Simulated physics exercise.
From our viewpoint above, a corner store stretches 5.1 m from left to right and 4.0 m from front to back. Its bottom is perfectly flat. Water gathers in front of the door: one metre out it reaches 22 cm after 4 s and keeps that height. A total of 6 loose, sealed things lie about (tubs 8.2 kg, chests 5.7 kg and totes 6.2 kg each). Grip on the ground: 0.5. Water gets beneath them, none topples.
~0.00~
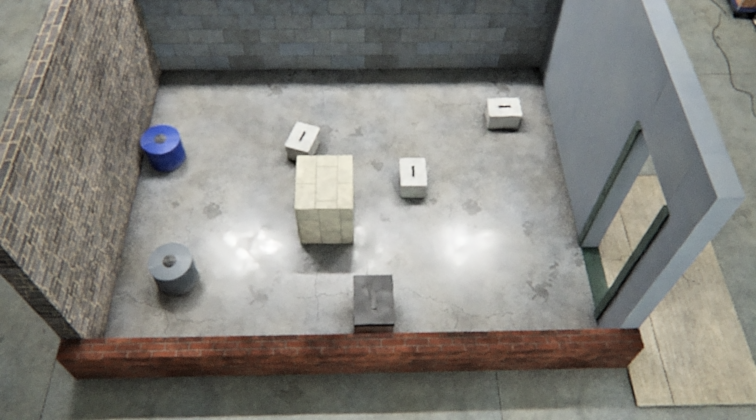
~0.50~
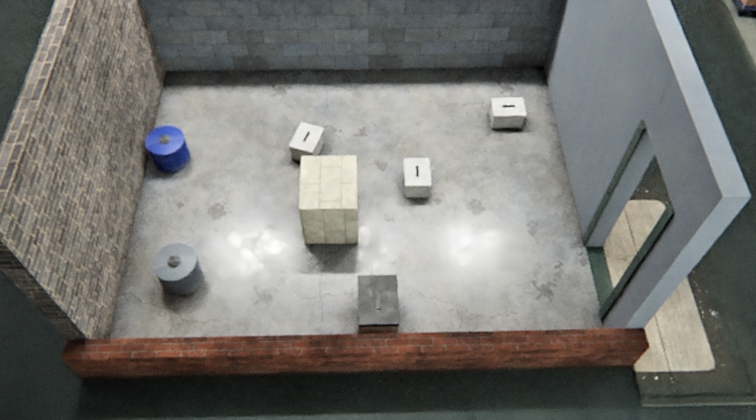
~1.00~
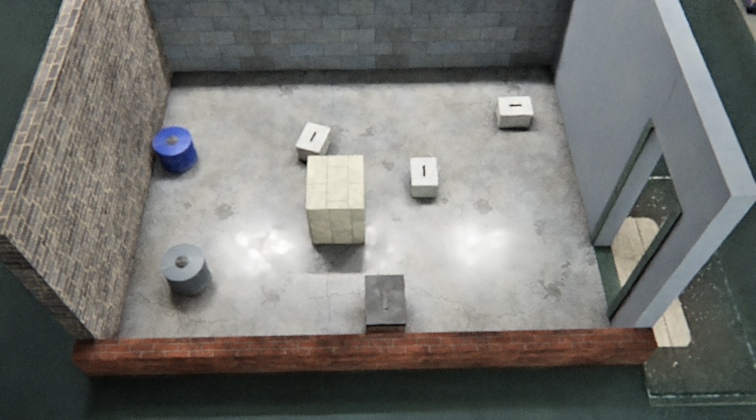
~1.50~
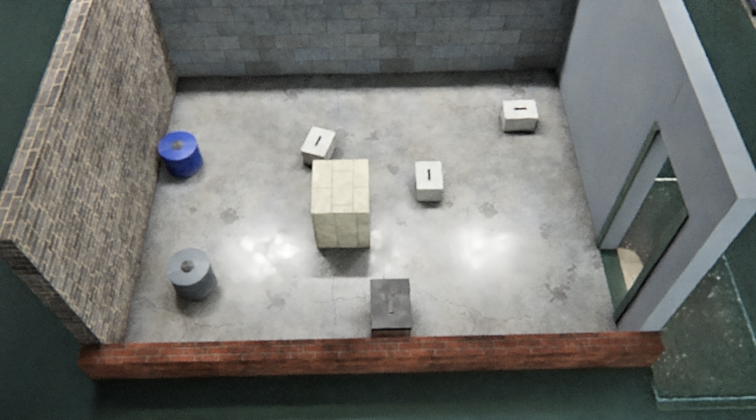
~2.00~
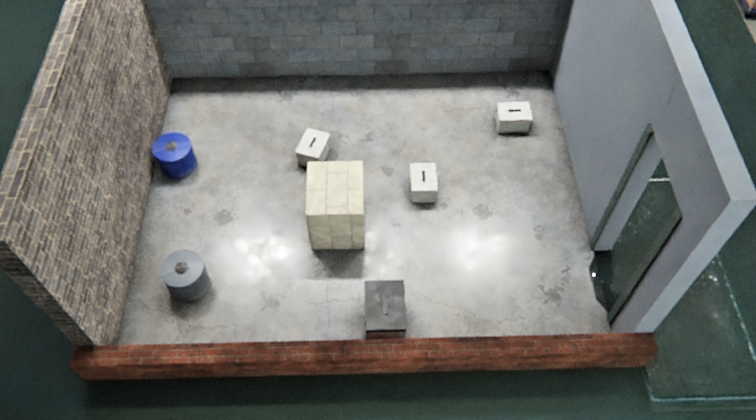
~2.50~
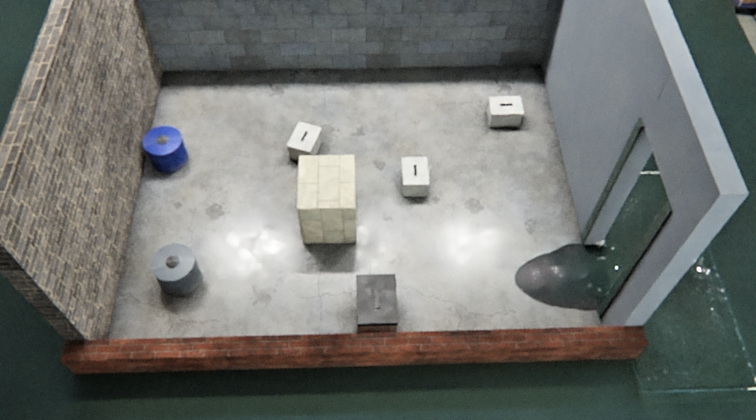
The video shows a walled room from above, with blue and grey tubs and several boxes on its floor. Dark water covers the pale ground outside the right-hand doorway, then spreads slightly inside, while the objects stay still.
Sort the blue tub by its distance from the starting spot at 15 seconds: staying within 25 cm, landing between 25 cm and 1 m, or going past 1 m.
The blue tub goes past 1 m.
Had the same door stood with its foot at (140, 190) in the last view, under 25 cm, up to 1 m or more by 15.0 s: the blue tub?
Outcome: The blue tub moves only slightly.
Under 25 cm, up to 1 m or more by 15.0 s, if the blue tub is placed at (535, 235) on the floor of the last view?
Short answer, it goes a modest way.
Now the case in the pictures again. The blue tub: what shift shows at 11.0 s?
It is about 80 cm out of place by then.
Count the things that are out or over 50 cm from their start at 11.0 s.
The number by then is 3.
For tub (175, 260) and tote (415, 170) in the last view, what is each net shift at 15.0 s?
In turn: 400 cm, 120 cm.
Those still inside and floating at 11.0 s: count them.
At that point I count 1.
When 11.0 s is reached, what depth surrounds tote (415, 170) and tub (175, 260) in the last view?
Around 4 cm and 5 cm.
After 3.5 s the blue tub is near (163, 140), 0.0 m from its start, aground; 0 afloat.
After 6.8 s the blue tub is near (163, 140), 0.0 m from its start, aground; 1 afloat.
After 11.0 s the blue tub is near (197, 89), 0.9 m from its start, aground; 1 afloat.
After 15.0 s the blue tub is near (383, 62), 2.9 m from its start, afloat; 5 afloat.
